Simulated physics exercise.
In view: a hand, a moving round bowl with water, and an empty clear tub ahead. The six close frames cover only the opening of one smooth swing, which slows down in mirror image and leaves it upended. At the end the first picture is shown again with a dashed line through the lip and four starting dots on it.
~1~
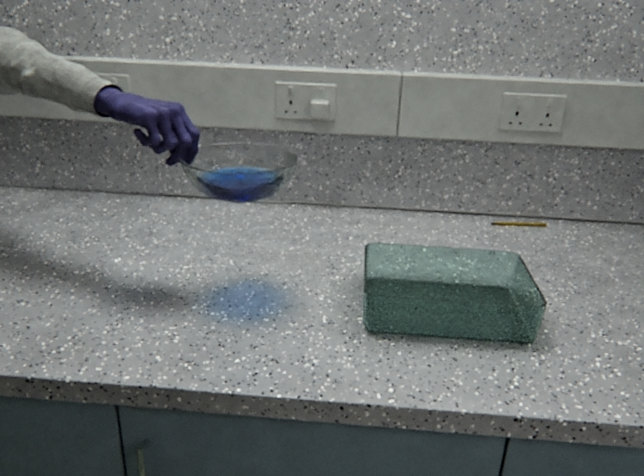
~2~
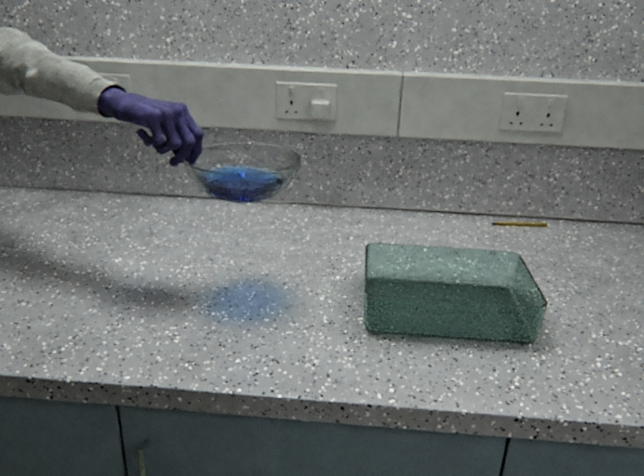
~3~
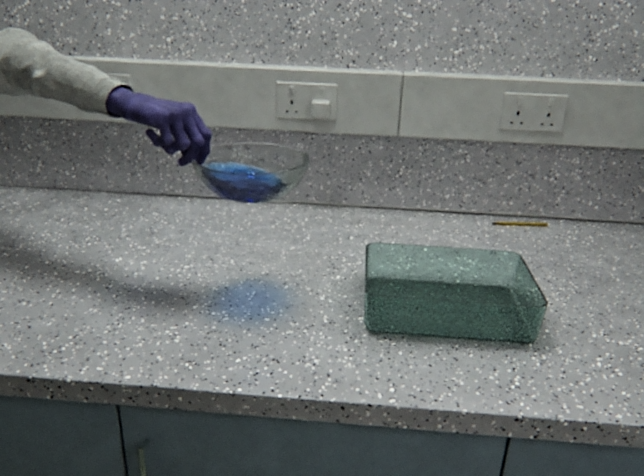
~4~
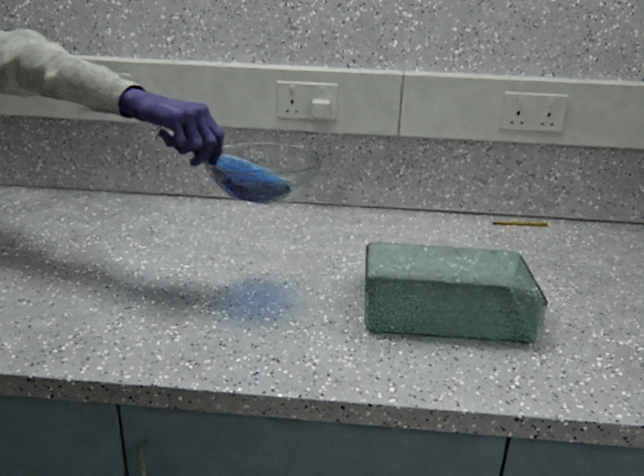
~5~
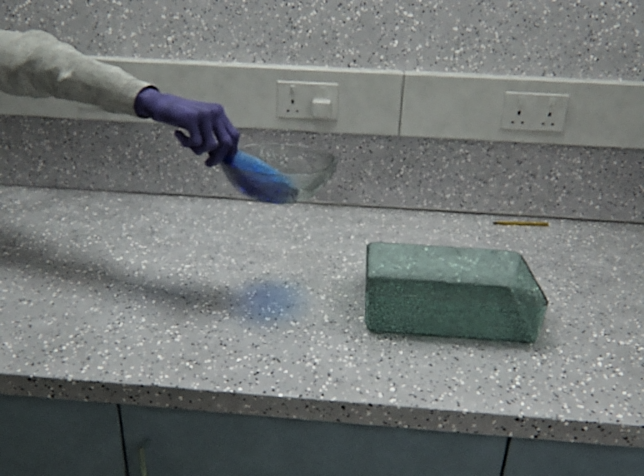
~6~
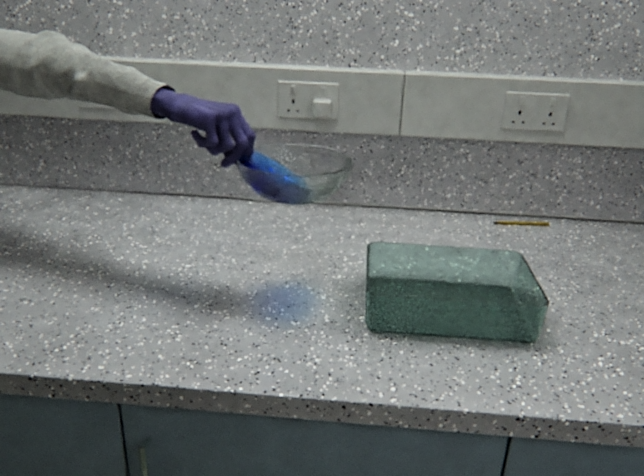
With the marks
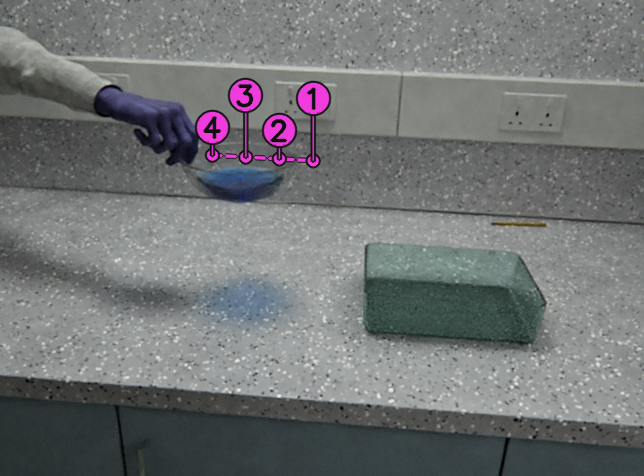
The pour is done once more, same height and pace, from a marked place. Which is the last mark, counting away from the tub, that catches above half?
I would pick spot 3.
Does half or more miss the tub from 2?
No, that is safe.
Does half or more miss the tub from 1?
No.
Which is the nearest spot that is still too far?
Spot 4.
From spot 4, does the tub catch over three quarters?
No, less.
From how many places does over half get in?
Three of them.
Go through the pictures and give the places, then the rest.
In the first frame, upright, lip at (295, 159); tub from (363, 329) to (535, 341); nothing has left yet.
In the second frame, upright, lip at (299, 160); nothing has left yet.
In the third frame, upright, lip at (307, 160); nothing has left yet.
In the fourth frame, upright, lip at (319, 160); nothing has left yet.
In the fifth frame, upright, lip at (335, 161); water is over the rim, down to (224, 154).
In the sixth frame, upright, lip at (351, 162); water is over the rim, down to (236, 157).
On the marked copy, 1 at (313, 160); 2 at (279, 158); 3 at (245, 157); 4 at (212, 155).
Choosing 1, about 88 % lands in the tub, 4 % falls short and 8 % goes beside or beyond.
Choosing 2, about 83 % lands in the tub, 7 % falls short and 10 % goes beside or beyond.
Choosing 3, about 63 % lands in the tub, 27 % falls short and 10 % goes beside or beyond.
Choosing 4, about 37 % lands in the tub, 57 % falls short and 7 % goes beside or beyond.
